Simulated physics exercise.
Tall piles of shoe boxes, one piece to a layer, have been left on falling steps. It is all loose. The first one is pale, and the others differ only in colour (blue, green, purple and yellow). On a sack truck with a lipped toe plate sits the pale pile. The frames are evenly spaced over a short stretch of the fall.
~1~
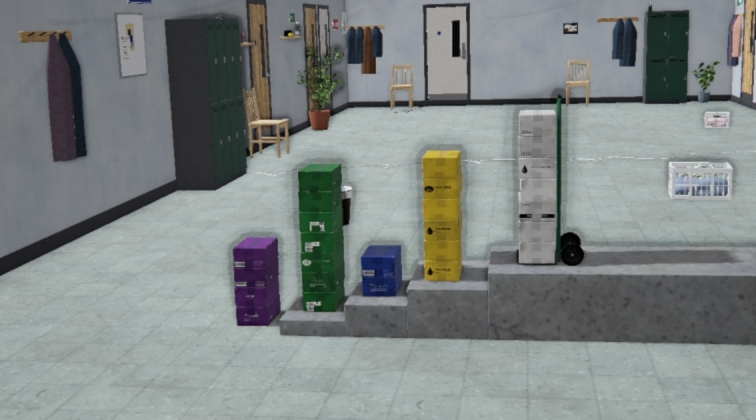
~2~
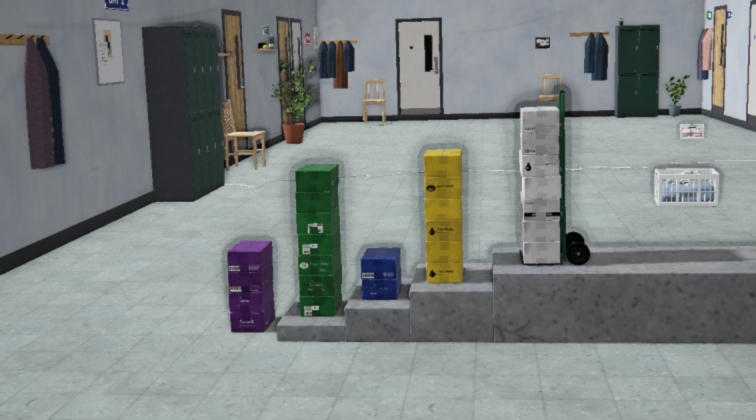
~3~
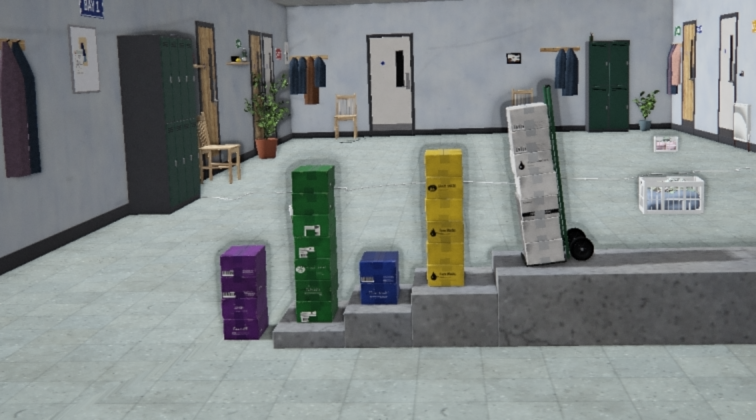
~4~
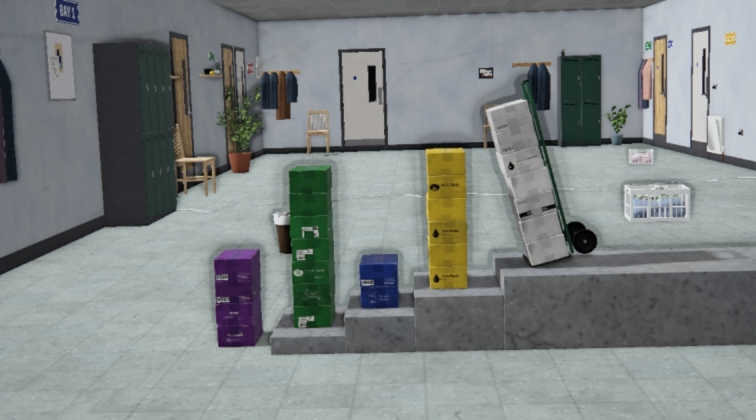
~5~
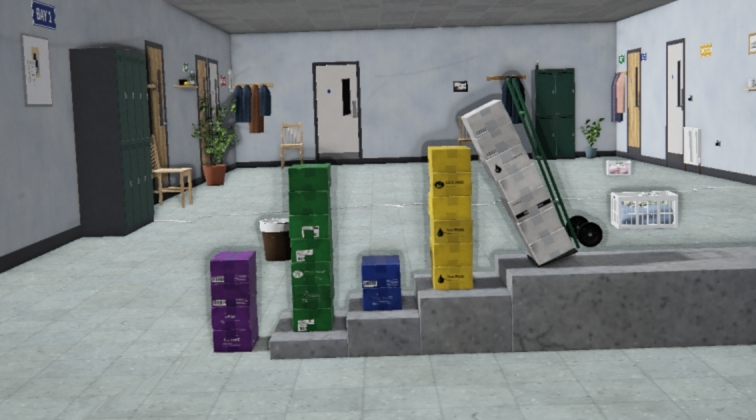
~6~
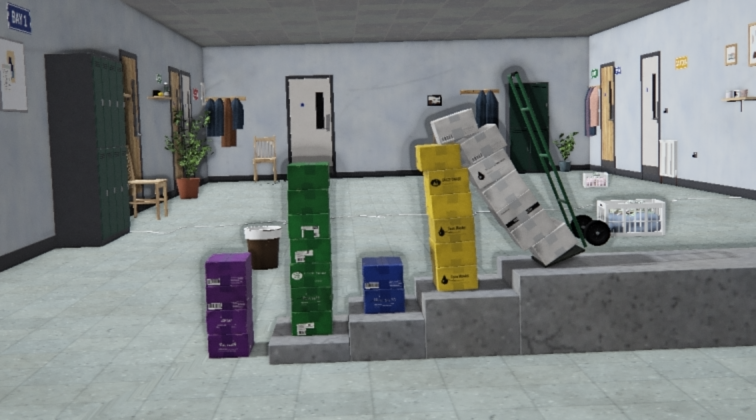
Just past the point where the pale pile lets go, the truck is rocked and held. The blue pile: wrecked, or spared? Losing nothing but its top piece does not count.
It weathers it.
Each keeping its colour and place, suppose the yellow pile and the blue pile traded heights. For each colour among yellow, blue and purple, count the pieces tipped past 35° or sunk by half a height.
Once things settle, you'd count yellow 0, blue 0, purple 0 down.
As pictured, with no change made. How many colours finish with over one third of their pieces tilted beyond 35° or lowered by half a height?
Toll: 3.
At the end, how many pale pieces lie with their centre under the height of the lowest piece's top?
Tally at the end: 4.
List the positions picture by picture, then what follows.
In the first picture (places mark the middle of the side facing us; the camera moves round a little), truck frame (560, 131) level; top blue box (378, 267); top yellow box (440, 168); the rest undisturbed.
In the second picture, truck frame (563, 127) rocked barely; top blue box (378, 269).
In the third picture, truck frame (553, 122) rocked a little, top of the pale pile leaning a little; top blue box (378, 273); the rest undisturbed.
In the fourth picture, truck frame (536, 117) rocked a little, top of the pale pile leaning clearly; top blue box (378, 275); the rest undisturbed.
In the fifth picture, truck frame (527, 113) rocked clearly, top of the pale pile leaning clearly; top blue box (381, 276); the rest undisturbed.
In the sixth picture, truck frame (531, 109) rocked clearly, top of the pale pile leaning clearly; top blue box (383, 277); top yellow box (440, 158) shifted half its height; 5 disturbed, none down.
Soon after the last picture, 7 of the pale pile down; none of the 2 blue boxes down (0 of 19 in all colours); top blue box unmoved; top yellow box leaning clearly.
A little later, 6 of the pale pile down; none of the 2 blue boxes down (4 of 19 in all colours); top blue box shifted a little; top yellow box leaning well over, some two heights lower.
Later still, 6 of the pale pile down; none of the 2 blue boxes down (10 of 19 in all colours); top blue box shifted half its height; top green box on its side.
At rest, 6 of the pale pile down; none of the 2 blue boxes down (14 of 19 in all colours); top blue box shifted half its height; top purple box upside down. As the last picture would show them, middles, top blue box near (374, 273), top purple box near (110, 305).
